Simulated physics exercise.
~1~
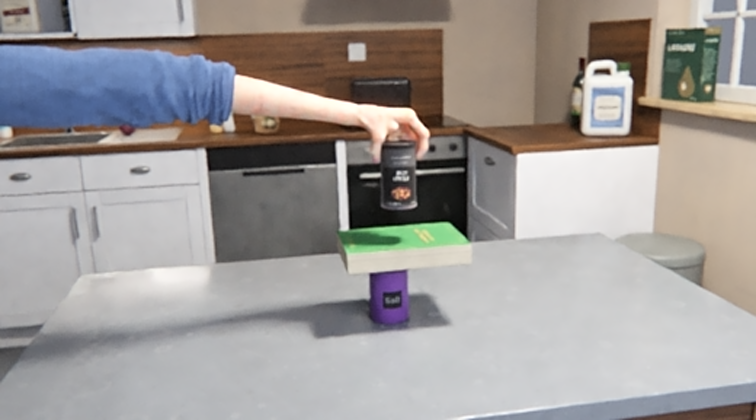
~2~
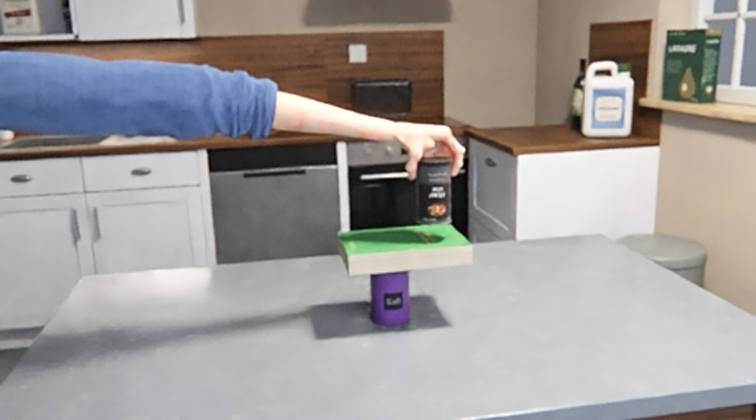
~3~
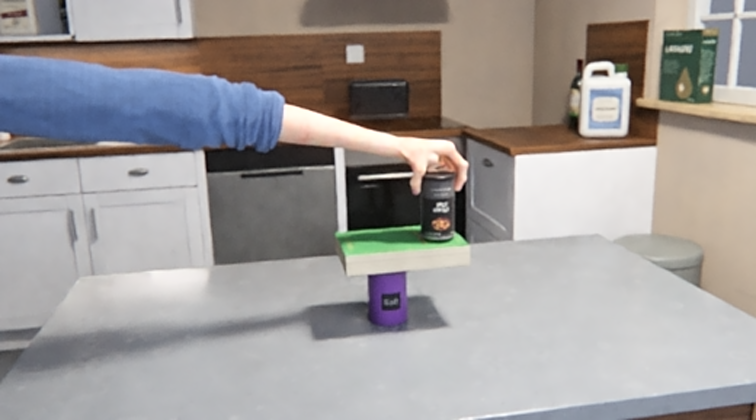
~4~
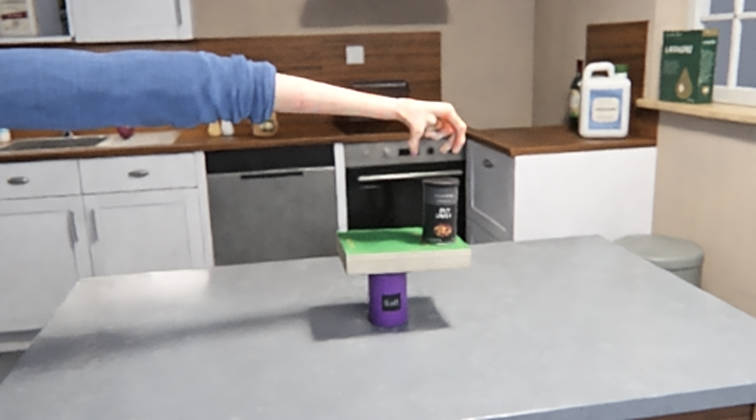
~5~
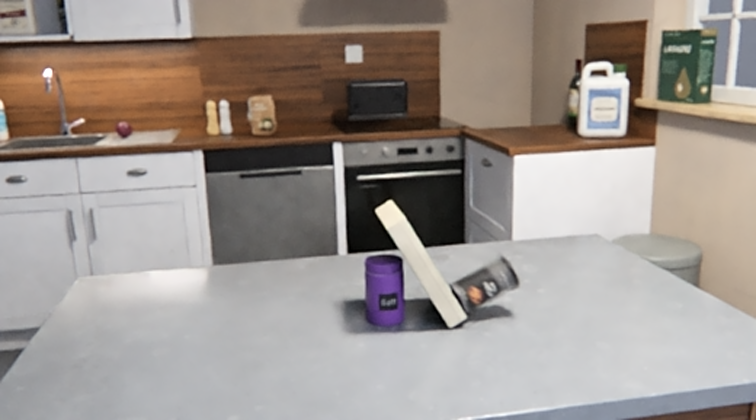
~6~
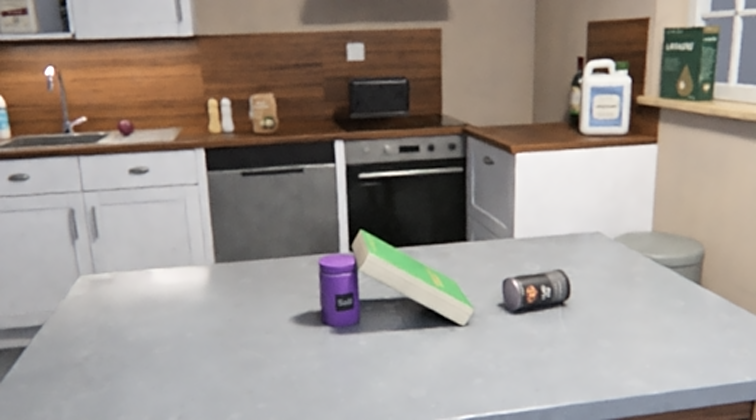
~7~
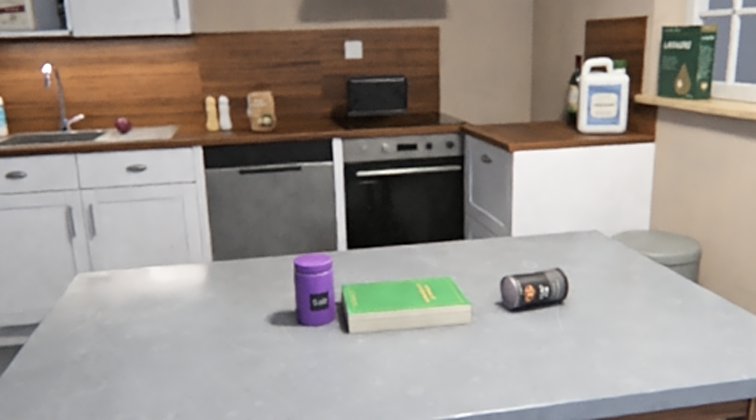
A black tin hangs from the hand of a blue-sleeved arm reaching in from the left, in a kitchen seen across a grey table by a slightly swaying camera. Below it, a green book lies flat on top of an upright purple jar. The hand carries the tin right, lowers it onto the book's right end, then lets go and draws back. The book tips steeply down to the right, and the tin topples onto the table. The jar shifts left as the book sinks, ending upright beside the flat book, with the tin on its side at right.
